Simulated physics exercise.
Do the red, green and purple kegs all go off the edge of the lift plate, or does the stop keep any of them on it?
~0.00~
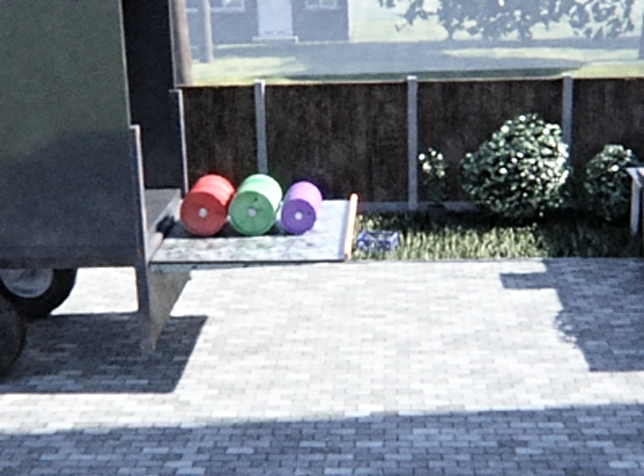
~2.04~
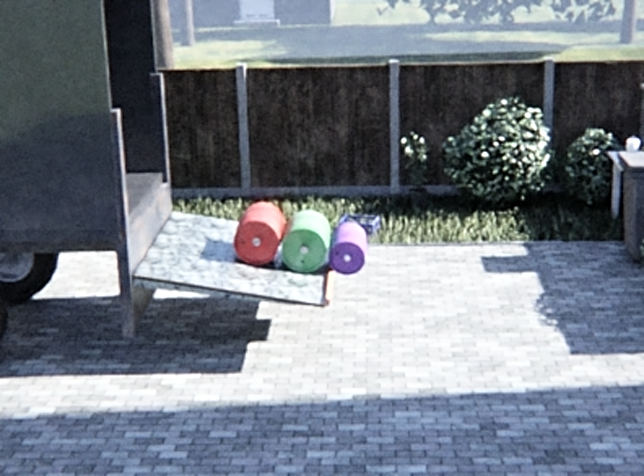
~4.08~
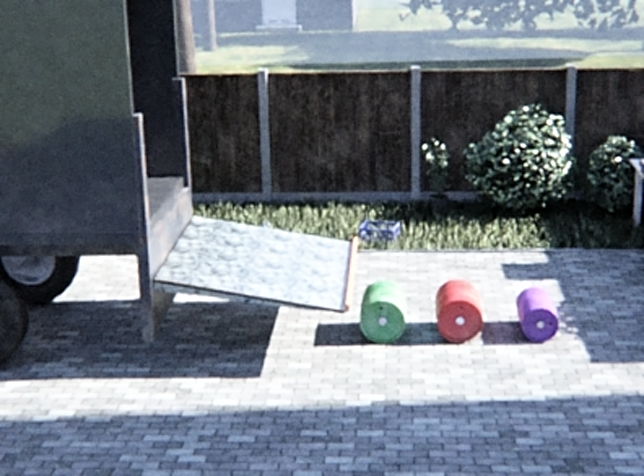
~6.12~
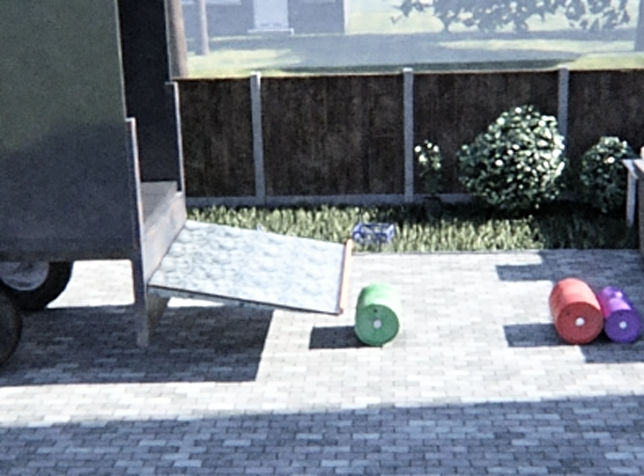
All of them go off the edge, the purple, green and red kegs each ending up on the paving. The stop does not keep any of them on the plate.
